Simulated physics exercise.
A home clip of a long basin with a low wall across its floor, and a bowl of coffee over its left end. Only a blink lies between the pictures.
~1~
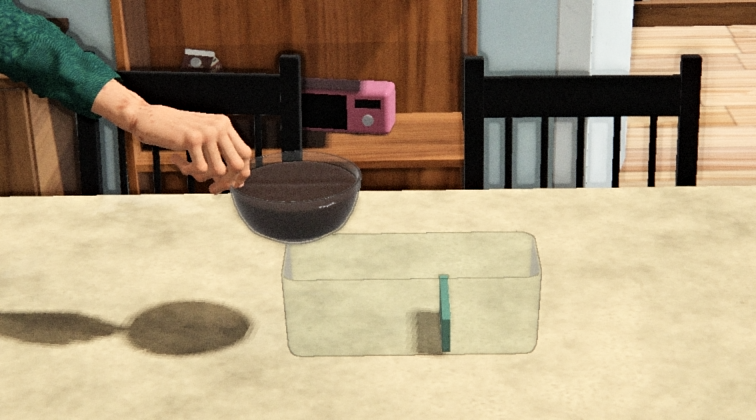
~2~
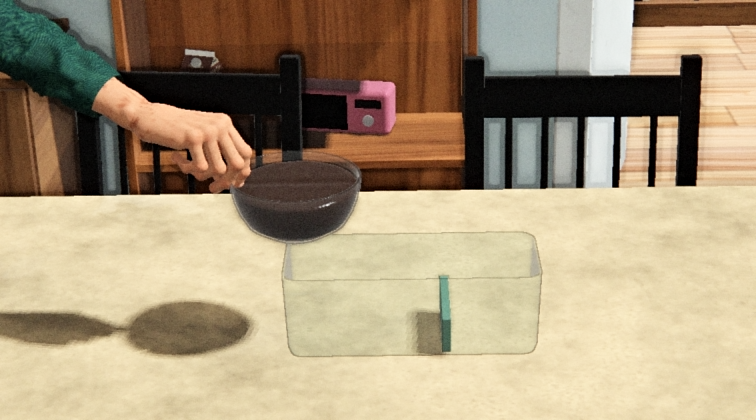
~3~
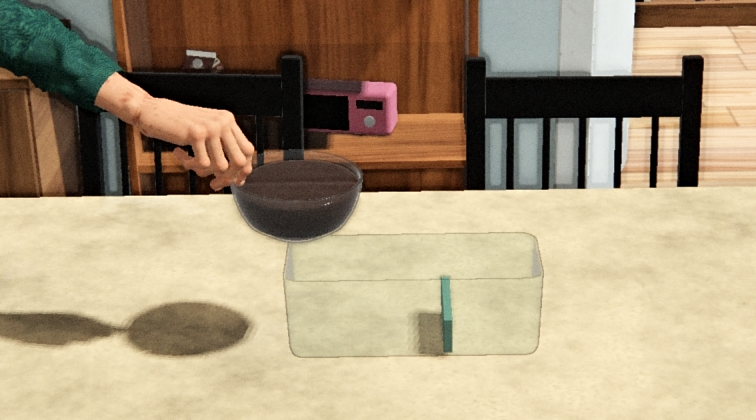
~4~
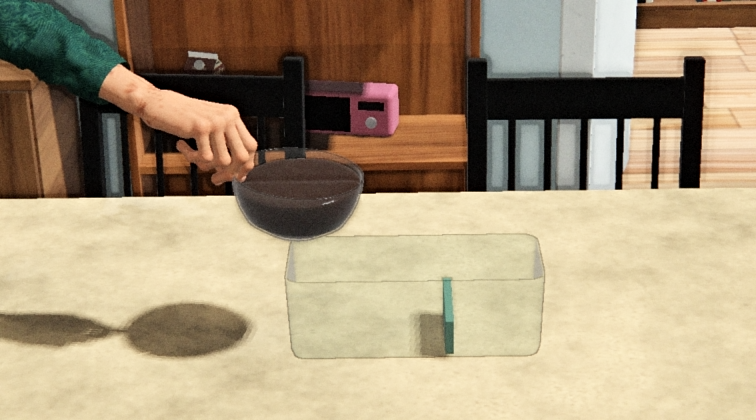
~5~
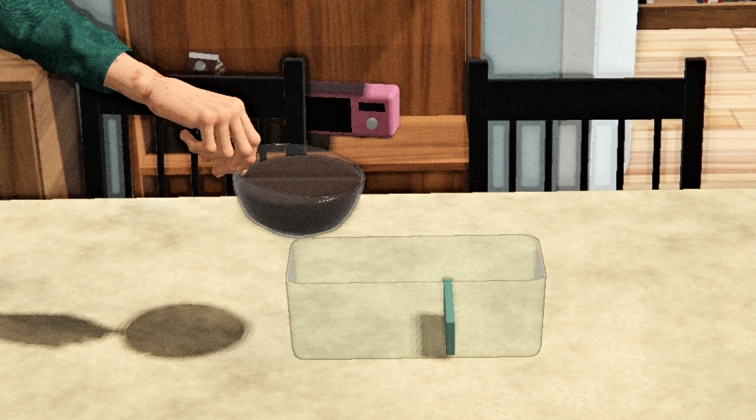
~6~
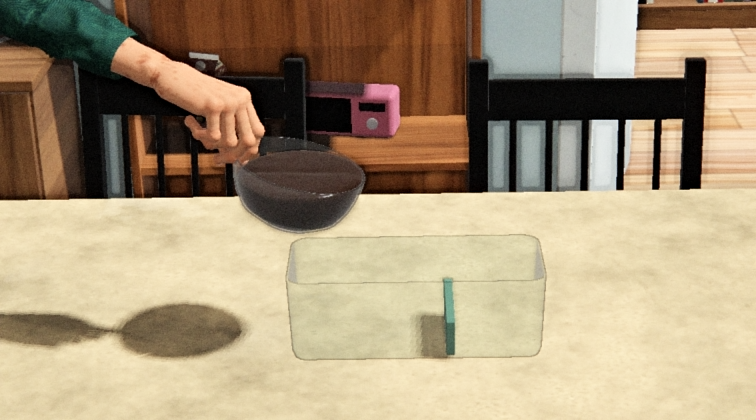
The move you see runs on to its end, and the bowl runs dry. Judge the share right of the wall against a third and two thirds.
It comes to from a third to two thirds.
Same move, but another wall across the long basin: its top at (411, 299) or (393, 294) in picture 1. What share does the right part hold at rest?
First some 85, then 95 per cent.
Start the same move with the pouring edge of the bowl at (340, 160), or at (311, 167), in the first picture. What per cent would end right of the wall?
Roughly 40 per cent, and 5 per cent.
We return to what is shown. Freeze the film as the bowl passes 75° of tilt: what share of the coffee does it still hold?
About 35 per cent.
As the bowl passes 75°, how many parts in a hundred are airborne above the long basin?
Roughly 45 in a hundred.
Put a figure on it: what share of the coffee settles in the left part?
Roughly 40 in a hundred.
A moment on, the bowl is tipped on its side and 36 per cent is still to pour, 15 is left of the wall and 6 right of it.
Next, the bowl is tipped right over and 0 per cent is still to pour, 30 is left of the wall and 57 right of it.
Then the bowl is tipped right over and 0 per cent is still to pour, 40 is left of the wall and 57 right of it.
Later the bowl is tipped right over and 0 per cent is still to pour, 41 is left of the wall and 56 right of it.
At rest 42 per cent lies left of the wall, 55 right of it and 3 outside.
